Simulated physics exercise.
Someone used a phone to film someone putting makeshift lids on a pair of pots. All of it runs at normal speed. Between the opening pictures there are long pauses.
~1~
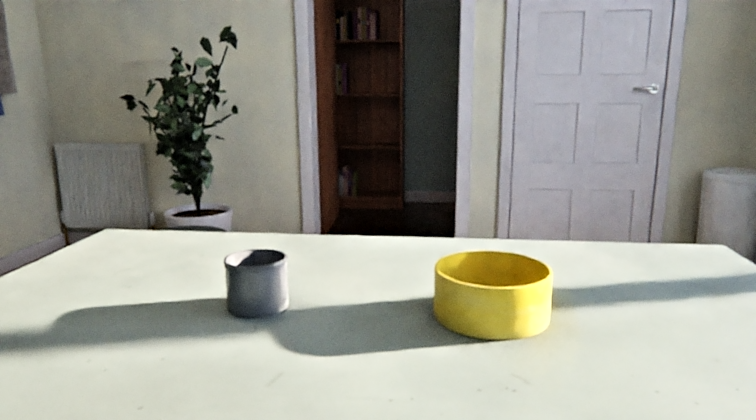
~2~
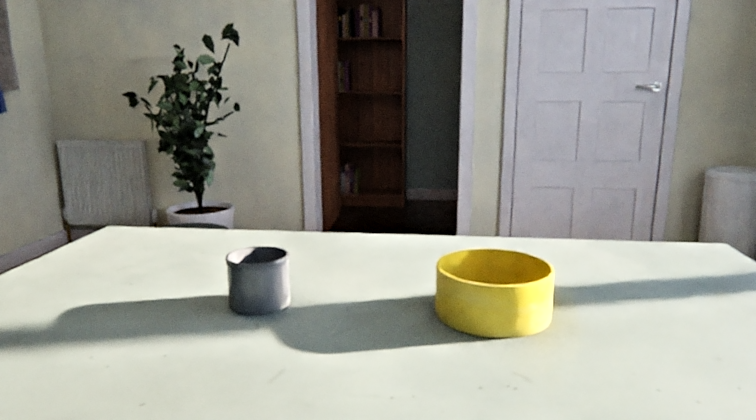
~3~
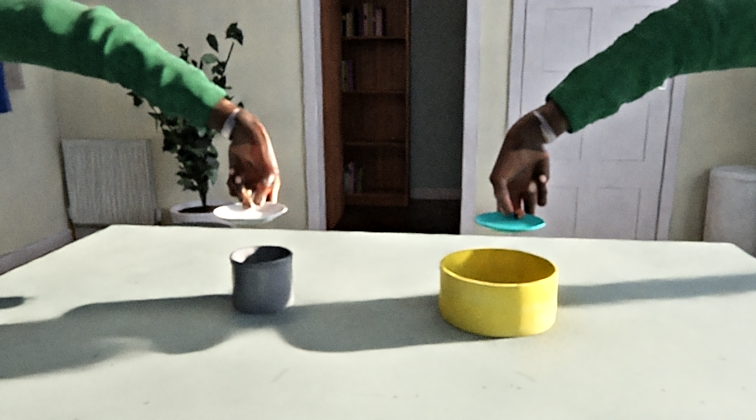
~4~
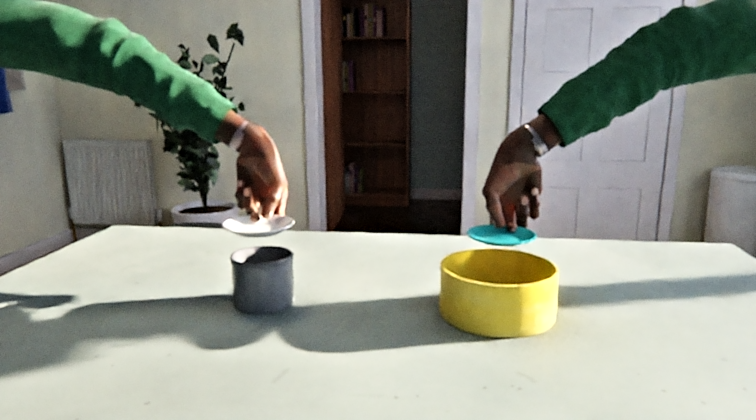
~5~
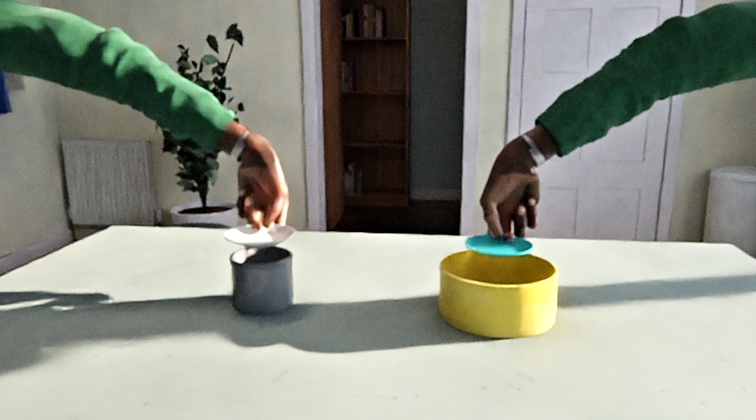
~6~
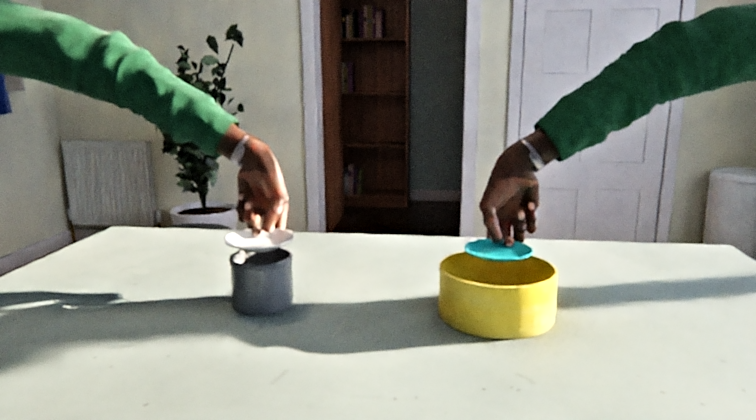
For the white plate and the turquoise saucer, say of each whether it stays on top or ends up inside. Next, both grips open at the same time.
The white plate stays on top, the turquoise saucer ends up inside.
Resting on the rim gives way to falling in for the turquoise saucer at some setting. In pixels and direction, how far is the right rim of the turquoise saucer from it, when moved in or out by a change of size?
24 pixels or so, to the right.
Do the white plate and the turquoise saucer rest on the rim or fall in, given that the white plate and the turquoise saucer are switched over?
For the white plate, it drops in; for the turquoise saucer, it perches on top.
Then, 0.14 s after the last picture, white plate sitting on the rim near (261, 250); turquoise saucer moved a little near (497, 283).
Then, 0.20 s after the last picture, white plate sitting on the rim near (261, 250); turquoise saucer down below near (496, 304).
At rest, the white plate covers the opening, near (261, 250); the turquoise saucer drops inside, near (496, 307).
